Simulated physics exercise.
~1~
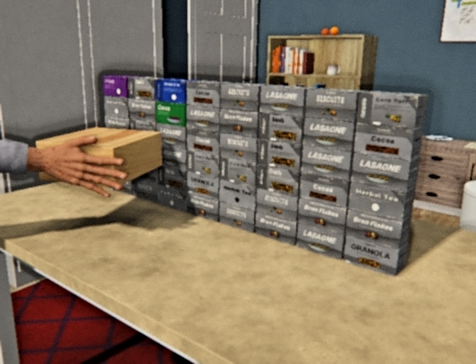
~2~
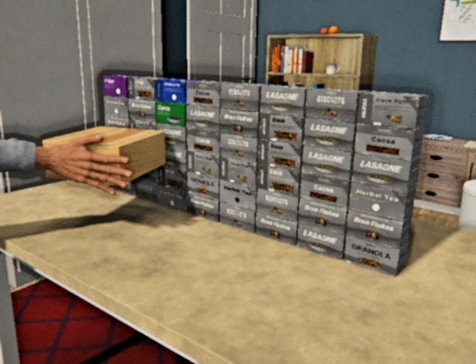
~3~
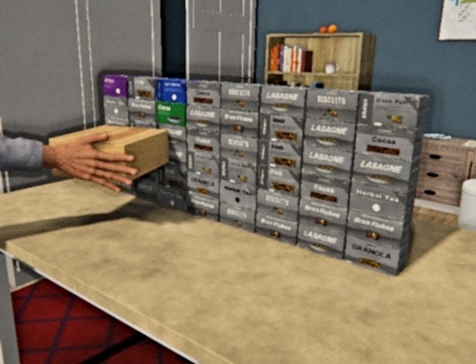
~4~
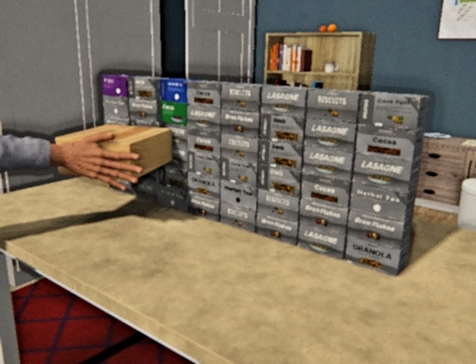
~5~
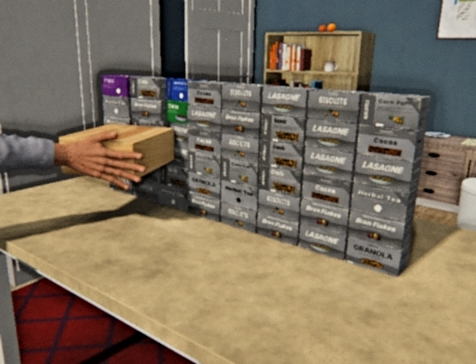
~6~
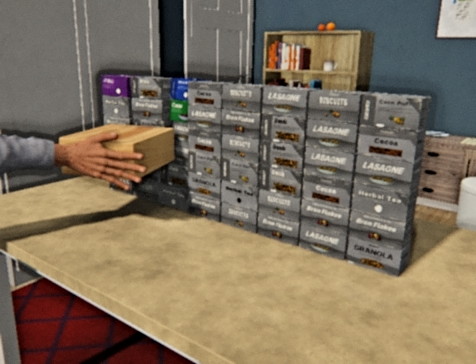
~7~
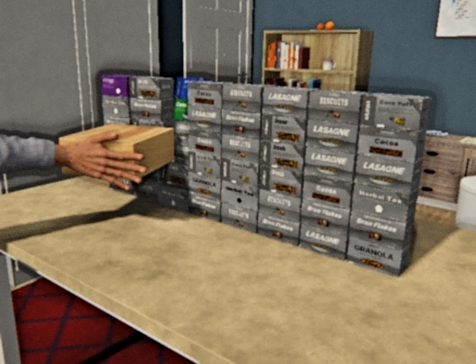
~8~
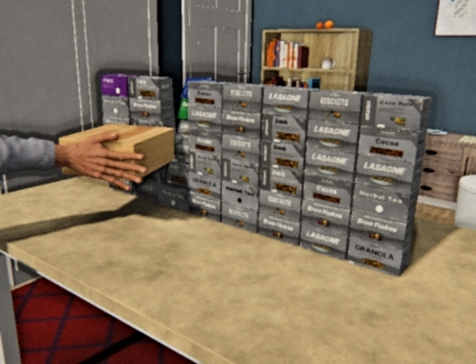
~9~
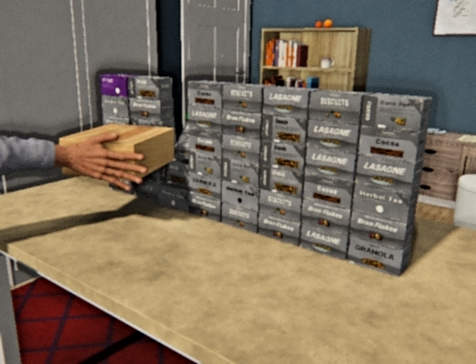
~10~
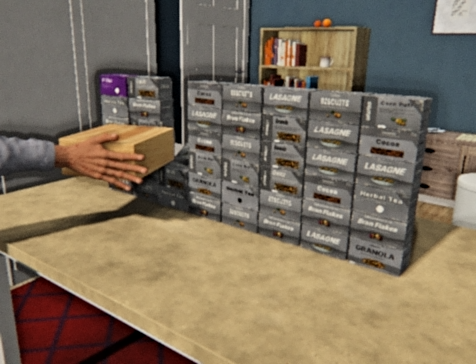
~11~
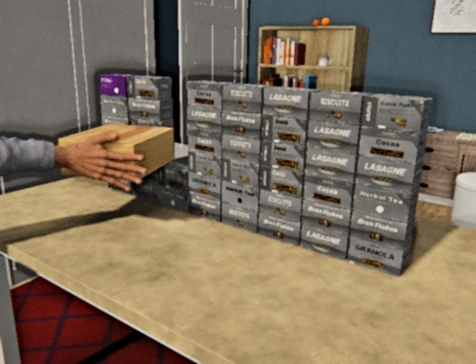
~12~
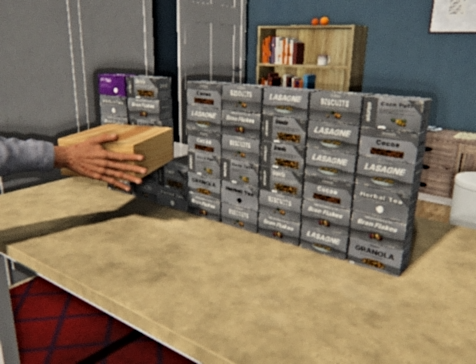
The video shows a hand pushing a wooden block into a wall of stacked grey packets on a table, where one column with blue and green packets tilts backward and drops out of view, leaving a gap while the purple packet and the other columns stay standing.
